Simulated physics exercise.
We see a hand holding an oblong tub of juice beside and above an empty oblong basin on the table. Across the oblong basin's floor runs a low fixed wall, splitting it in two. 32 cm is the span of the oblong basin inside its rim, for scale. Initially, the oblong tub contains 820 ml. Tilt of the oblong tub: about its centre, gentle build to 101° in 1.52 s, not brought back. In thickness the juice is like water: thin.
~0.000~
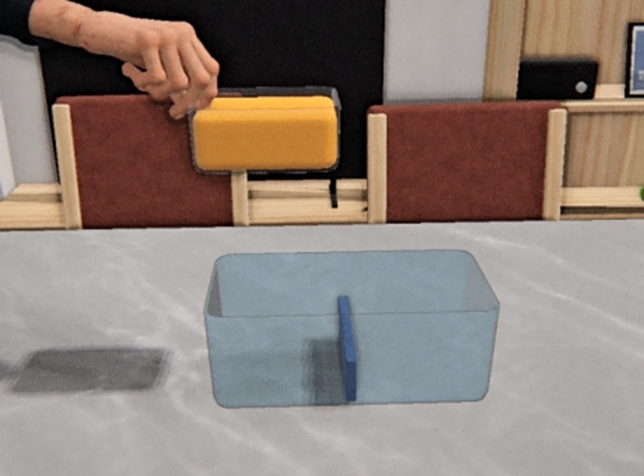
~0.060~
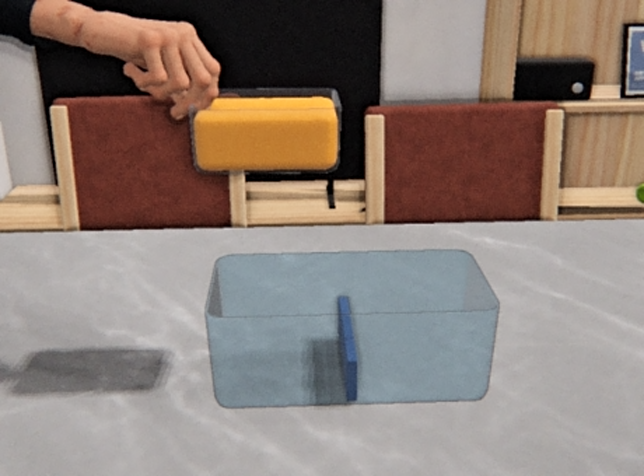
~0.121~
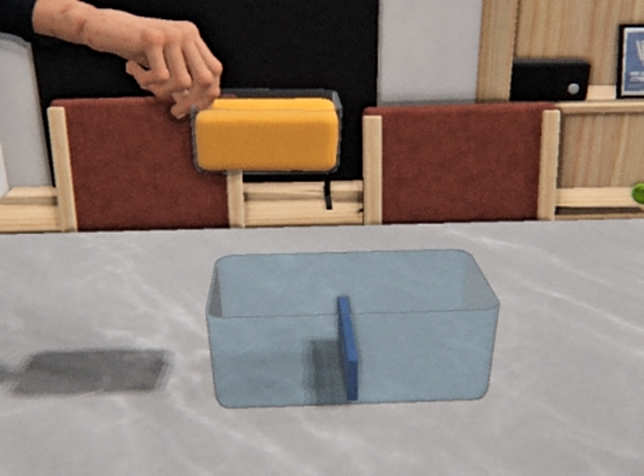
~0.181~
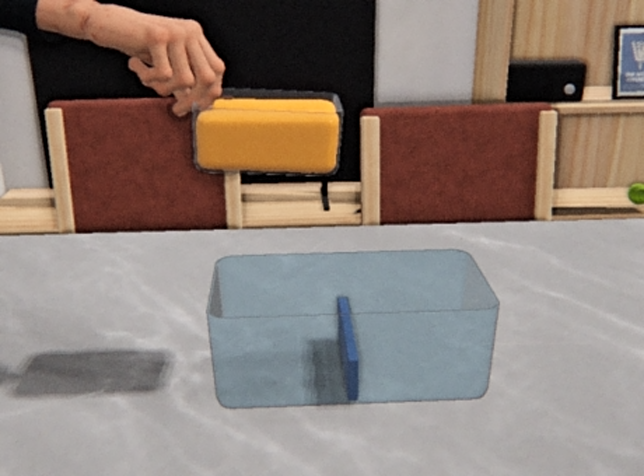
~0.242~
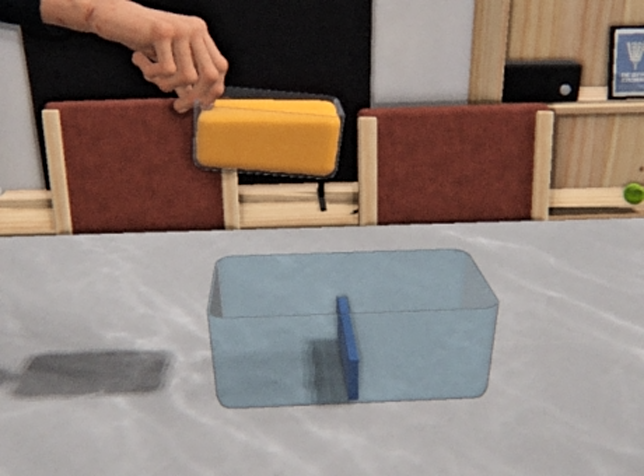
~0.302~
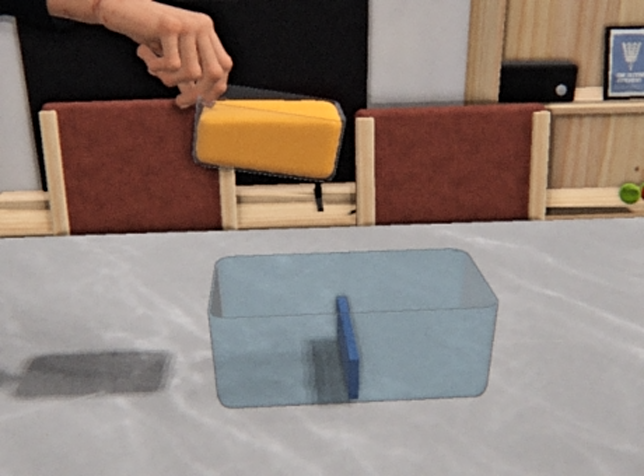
In the video, a hand holds an oblong tub of orange-yellow juice above a clear bluish basin with a dark blue divider on a table. The tub starts level, then slowly tilts slightly, its right end dipping.
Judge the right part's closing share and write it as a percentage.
I would judge it at 85 per cent.
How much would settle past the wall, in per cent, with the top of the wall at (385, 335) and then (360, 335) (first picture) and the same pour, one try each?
First 65, then 75 per cent.
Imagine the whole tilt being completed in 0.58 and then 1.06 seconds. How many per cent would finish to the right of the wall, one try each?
The first try gives around 80 percent, the second around 80 percent.
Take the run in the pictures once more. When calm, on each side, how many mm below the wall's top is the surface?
The left side gives some 50 mm, the right side some 26 mm.
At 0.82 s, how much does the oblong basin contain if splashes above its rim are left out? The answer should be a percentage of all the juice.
I reckon close to 18 percent of it.
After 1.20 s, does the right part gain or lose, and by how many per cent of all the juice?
It goes higher by about 8 %.
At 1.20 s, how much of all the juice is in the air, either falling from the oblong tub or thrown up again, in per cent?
Around 8 percent of the liquid.
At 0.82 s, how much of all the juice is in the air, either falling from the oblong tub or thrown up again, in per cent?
Around 36 in a hundred.
After 0.82 s the tilt is 56° and 46 per cent is still to pour, 1 is left of the wall and 17 right of it.
After 1.20 s the tilt is 90° and 10 per cent is still to pour, 3 is left of the wall and 78 right of it.
After 1.59 s the tilt is 101° and 1 per cent is still to pour, 11 is left of the wall and 85 right of it.
After 2.02 s the tilt is 101° and 0 per cent is still to pour, 13 is left of the wall and 85 right of it.
In the end 13 per cent lies left of the wall, 85 right of it and 2 outside.
